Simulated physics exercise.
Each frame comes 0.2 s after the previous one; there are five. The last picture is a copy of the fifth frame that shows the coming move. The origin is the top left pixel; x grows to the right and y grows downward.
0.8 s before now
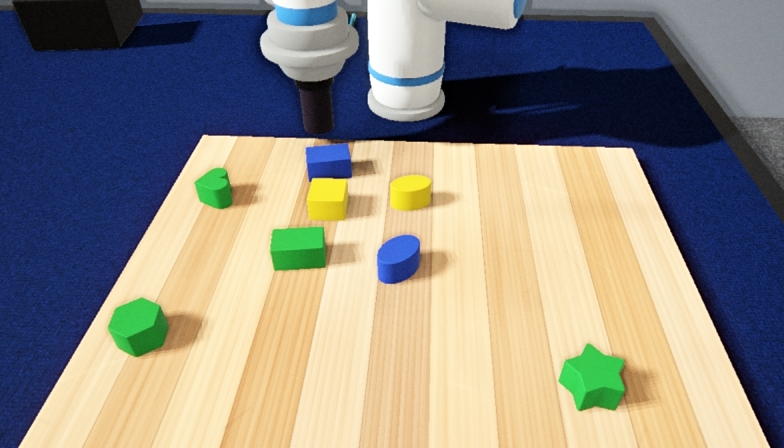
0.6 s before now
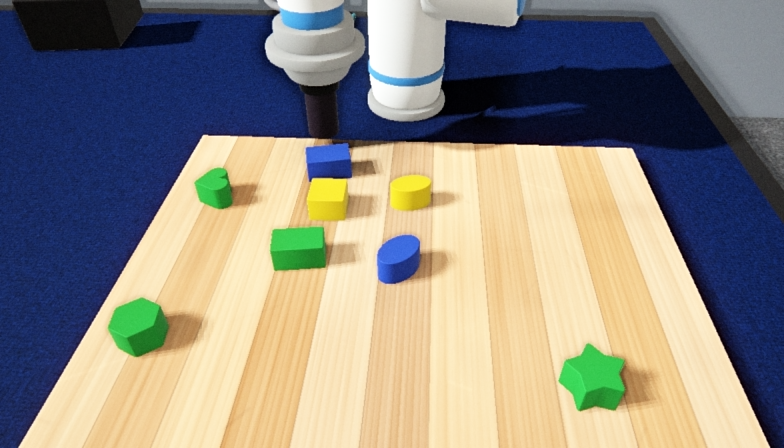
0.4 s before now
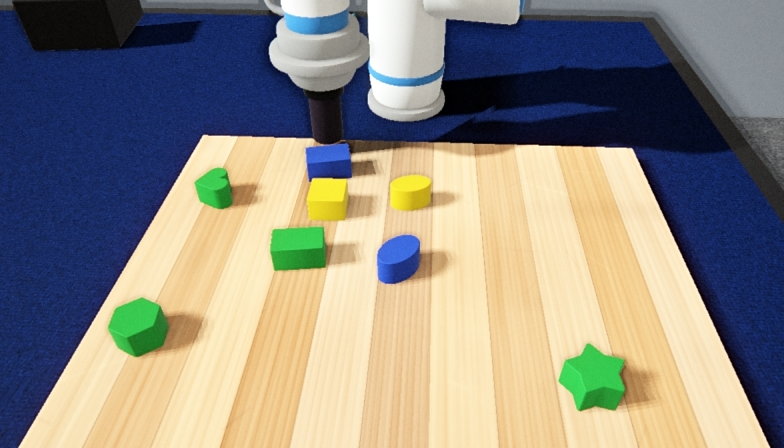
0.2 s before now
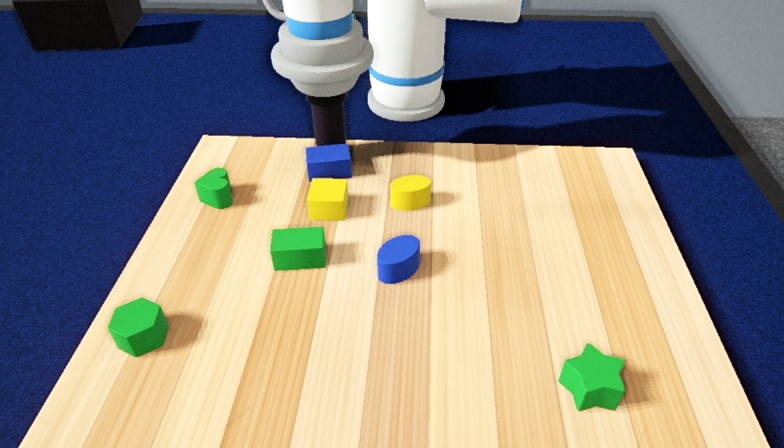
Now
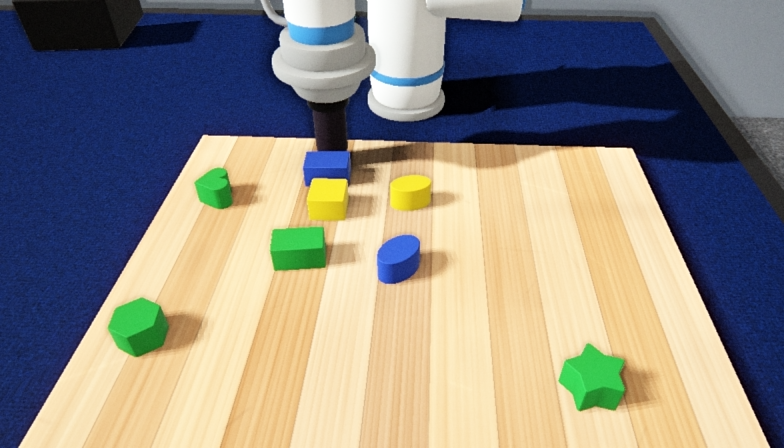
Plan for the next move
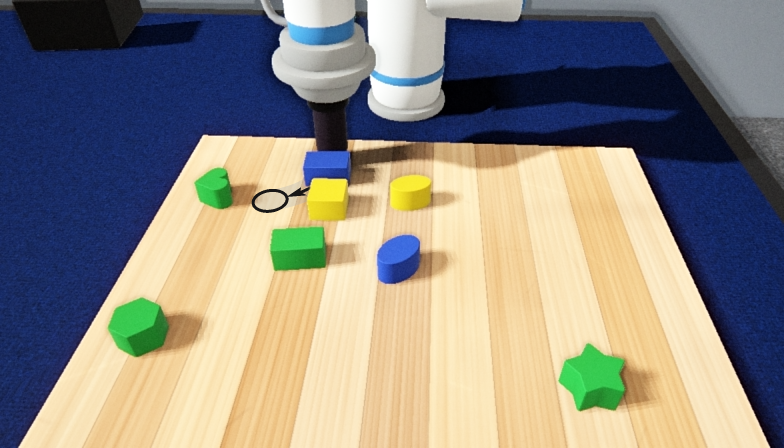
The robot arm's dark post edged right and toward the blue rectangular block at the back of the wooden board, then nudged it slightly toward the yellow block, while the other shapes stayed still.
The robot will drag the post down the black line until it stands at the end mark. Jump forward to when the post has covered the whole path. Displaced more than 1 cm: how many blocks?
That push would leave two blocks displaced by more than about 1 cm.
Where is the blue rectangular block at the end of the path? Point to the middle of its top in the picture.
It should be at (304, 192) by then.
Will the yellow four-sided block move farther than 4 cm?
I expect not.
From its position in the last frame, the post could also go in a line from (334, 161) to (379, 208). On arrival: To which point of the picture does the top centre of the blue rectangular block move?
(338, 189)
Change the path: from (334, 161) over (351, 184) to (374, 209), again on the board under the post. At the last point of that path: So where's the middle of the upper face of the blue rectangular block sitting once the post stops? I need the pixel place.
About (336, 194).
The drawn path runs from (334, 161) through (323, 178) and (301, 192) to (270, 201).
On the path given first. One third of the way, post (322, 165); blue rectangular block (317, 177); yellow four-sided block (327, 197).
Two thirds of the way, post (299, 180); blue rectangular block (305, 192), turned 30° anticlockwise; yellow four-sided block (328, 207), turned 30° anticlockwise.
At the end, post (268, 188); green heart not moved; blue rectangular block (304, 192), turned 30° anticlockwise; yellow four-sided block (328, 208), turned 35° anticlockwise.
